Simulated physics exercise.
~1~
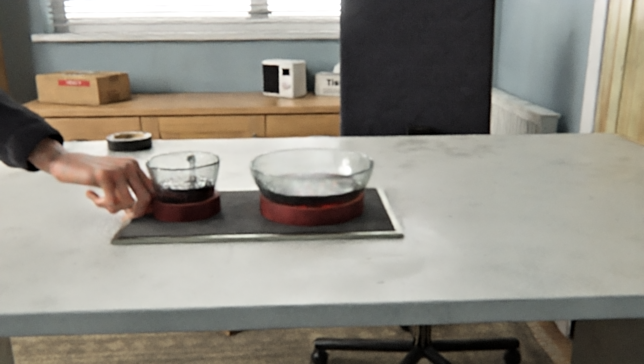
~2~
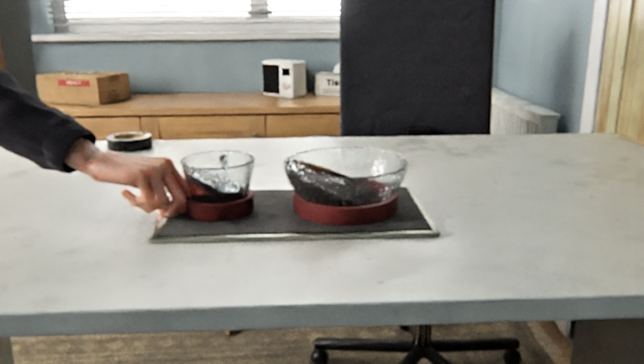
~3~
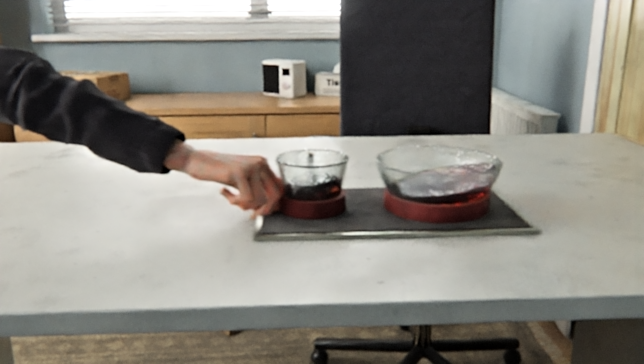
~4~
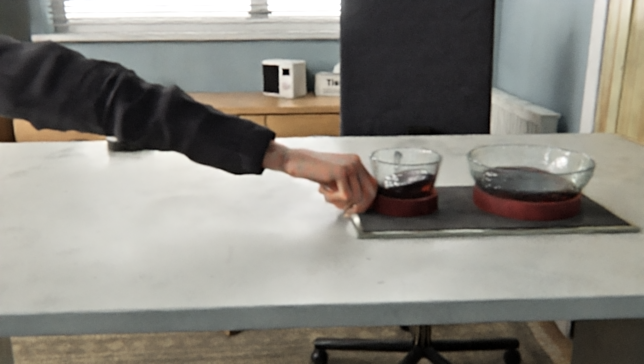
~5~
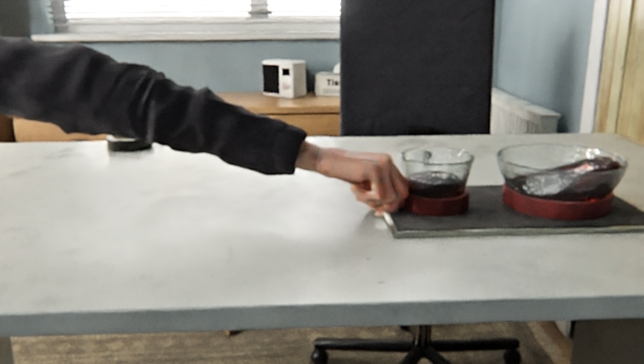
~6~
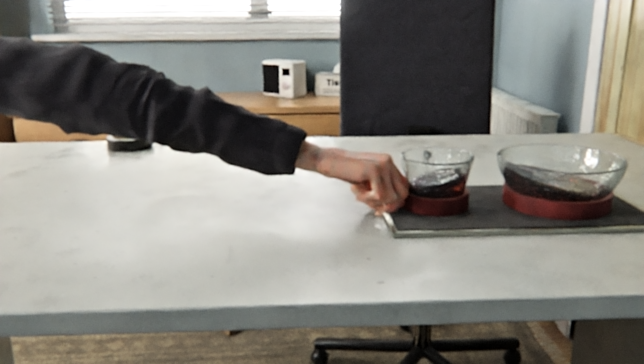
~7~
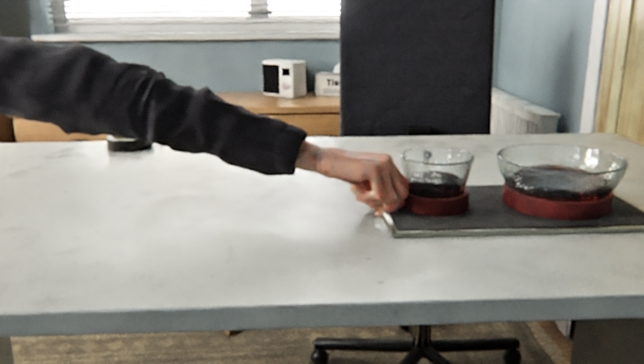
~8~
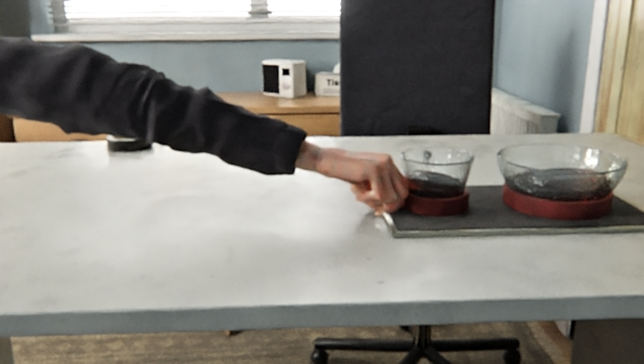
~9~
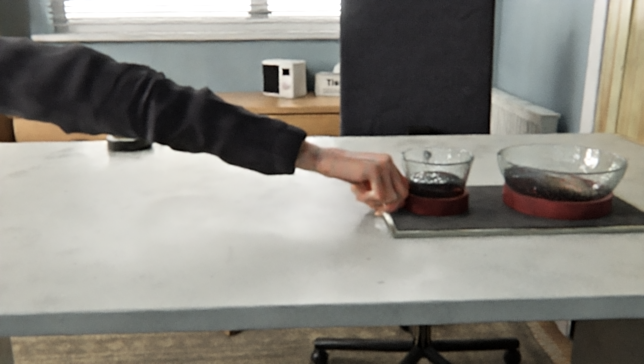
A dark tray carrying a small glass cup and a wider glass bowl of dark liquid, both in red holders, was pushed rightward across a pale table by someone's hand, and the liquid sloshed before settling once the tray stopped near the right side.
